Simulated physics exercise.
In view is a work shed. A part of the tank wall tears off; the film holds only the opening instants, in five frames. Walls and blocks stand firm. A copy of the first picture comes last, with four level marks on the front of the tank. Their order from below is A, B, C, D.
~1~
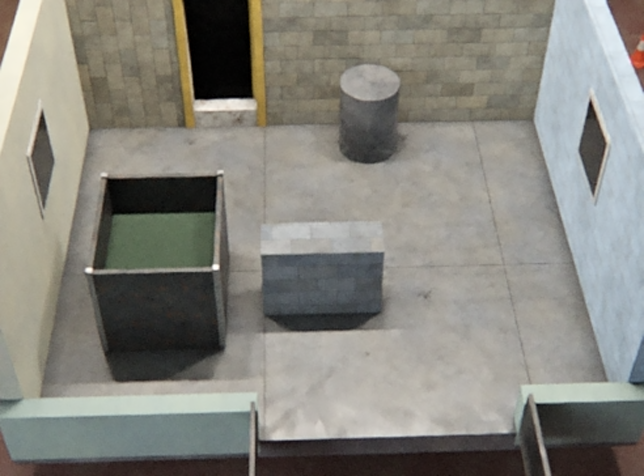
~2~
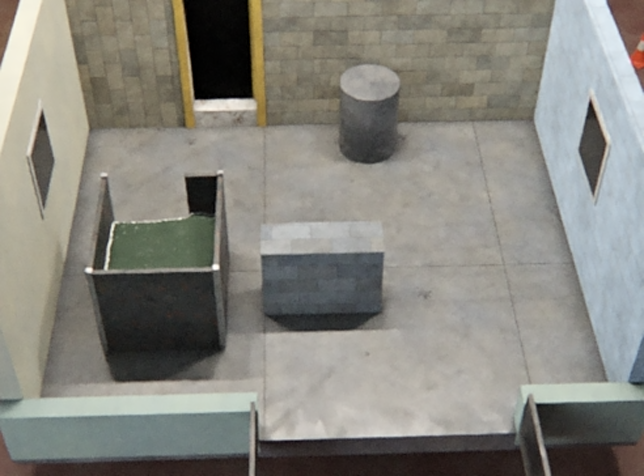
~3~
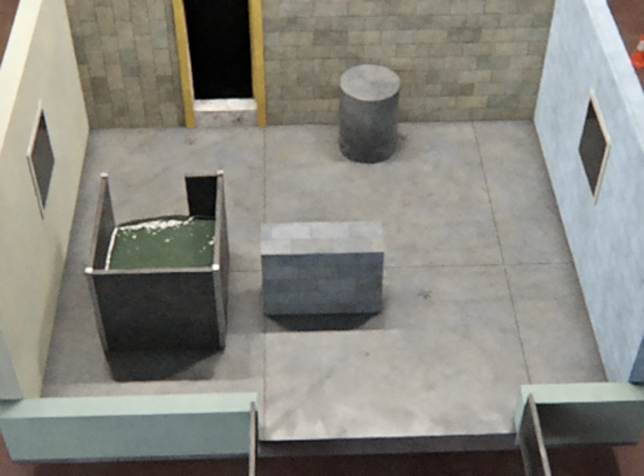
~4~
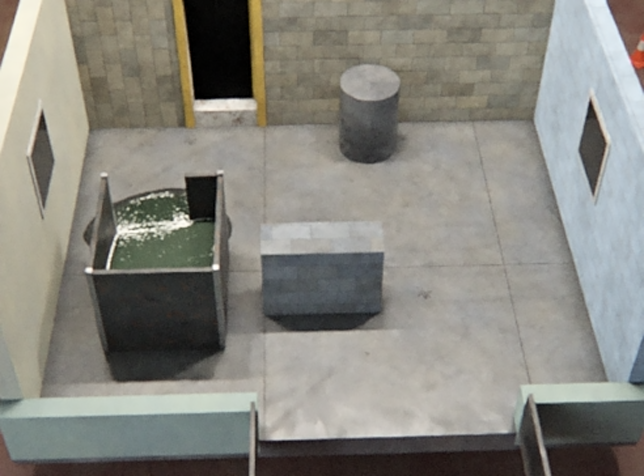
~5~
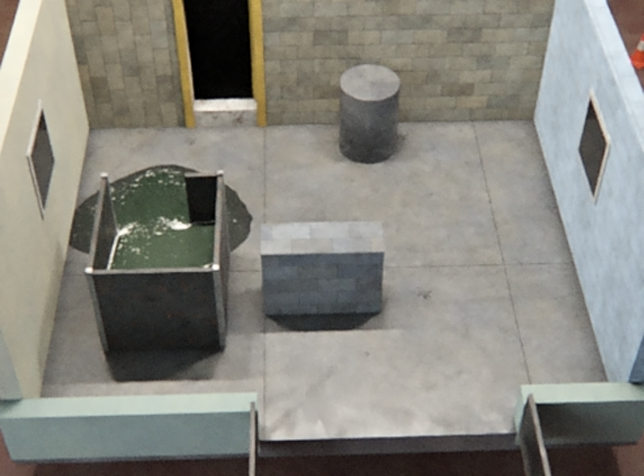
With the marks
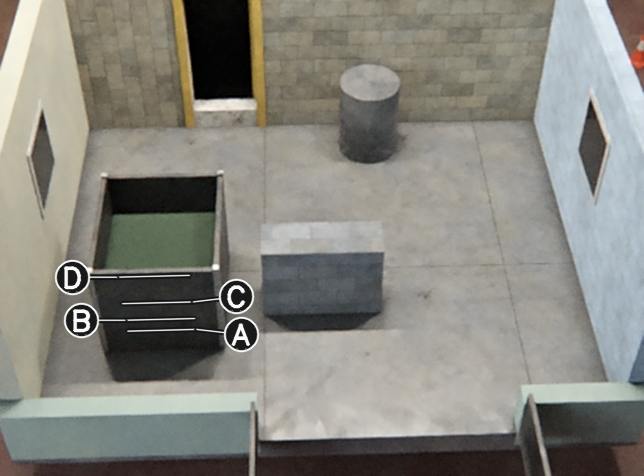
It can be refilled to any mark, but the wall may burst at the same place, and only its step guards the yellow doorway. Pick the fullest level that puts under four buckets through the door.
C is the one.
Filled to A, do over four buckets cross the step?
No, that is safe.
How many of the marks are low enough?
Three of them.
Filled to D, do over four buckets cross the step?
Yes.
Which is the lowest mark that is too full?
D.
On the marked copy, A at (161, 330); B at (160, 319); C at (157, 302); D at (153, 276); from the bottom up A, B, C, D.
With A, nothing gets over.
With B, nothing gets over.
With C, a bucket or two gets in.
With D, about 10 bucketfuls get in.
